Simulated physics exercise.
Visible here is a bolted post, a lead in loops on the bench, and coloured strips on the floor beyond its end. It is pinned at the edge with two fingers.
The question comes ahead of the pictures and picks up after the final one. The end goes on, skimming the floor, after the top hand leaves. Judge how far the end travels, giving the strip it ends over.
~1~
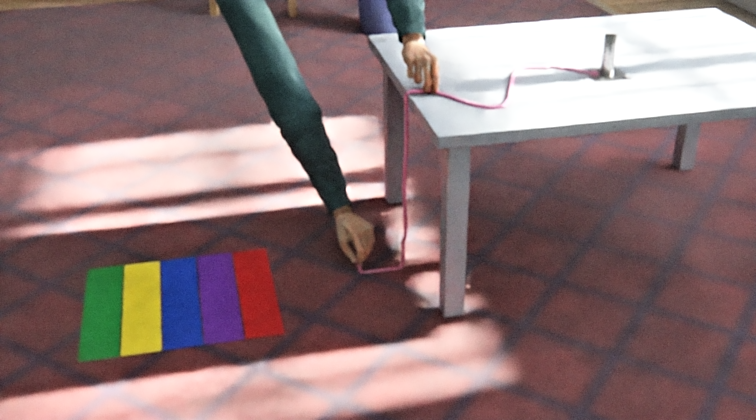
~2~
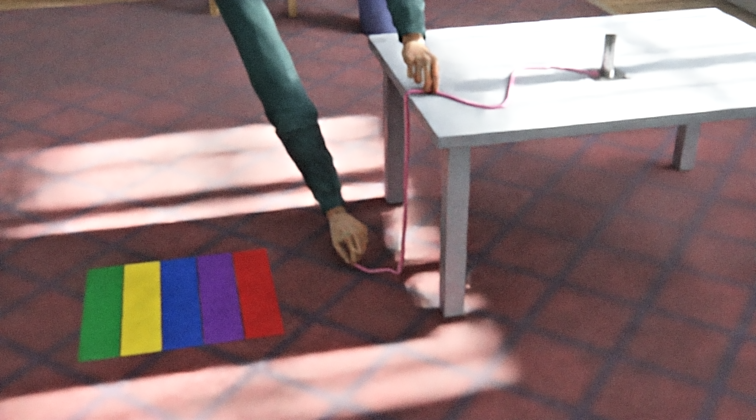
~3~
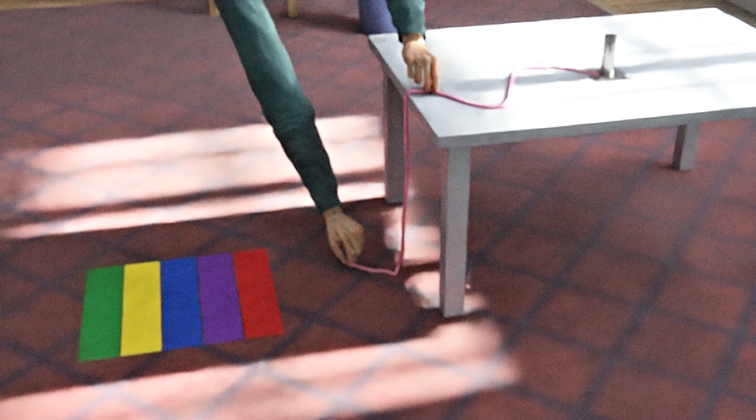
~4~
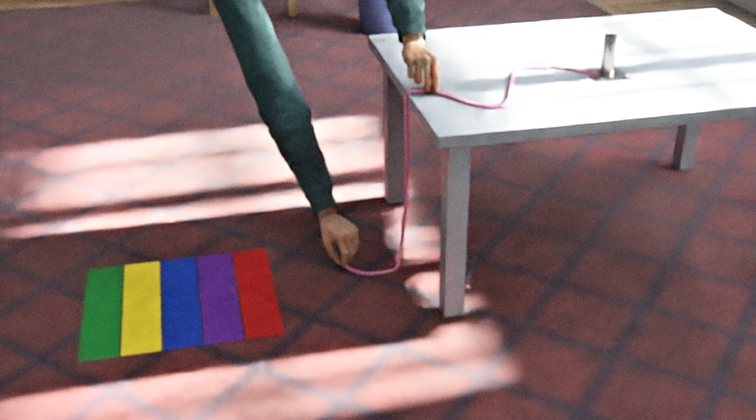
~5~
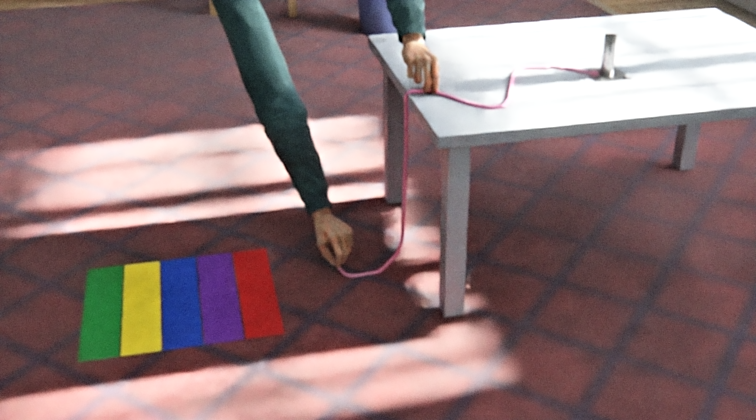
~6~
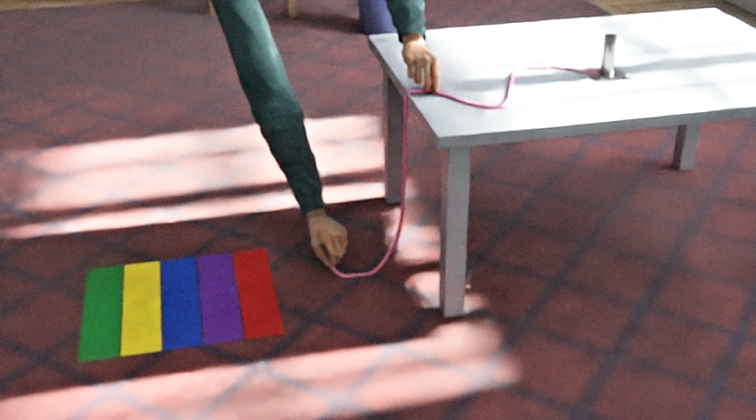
It ends over the green strip.
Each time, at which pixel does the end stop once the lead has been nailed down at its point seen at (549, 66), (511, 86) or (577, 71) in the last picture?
For the three tries you'd see (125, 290), (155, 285) and (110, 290).
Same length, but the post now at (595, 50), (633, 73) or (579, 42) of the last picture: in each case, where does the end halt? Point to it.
Try by try, around (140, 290), (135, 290) and (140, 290).
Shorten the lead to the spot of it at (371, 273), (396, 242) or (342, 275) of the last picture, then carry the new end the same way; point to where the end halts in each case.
Roughly (160, 285), (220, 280), (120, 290).
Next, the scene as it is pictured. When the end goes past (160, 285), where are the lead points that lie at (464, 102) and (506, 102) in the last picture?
Point one: (394, 132); point two: (422, 93).
Soon after, end near (160, 285); over blue.
After that, end near (122, 290); over yellow.
At the stop, end near (101, 293); over green. It halts on the green strip.
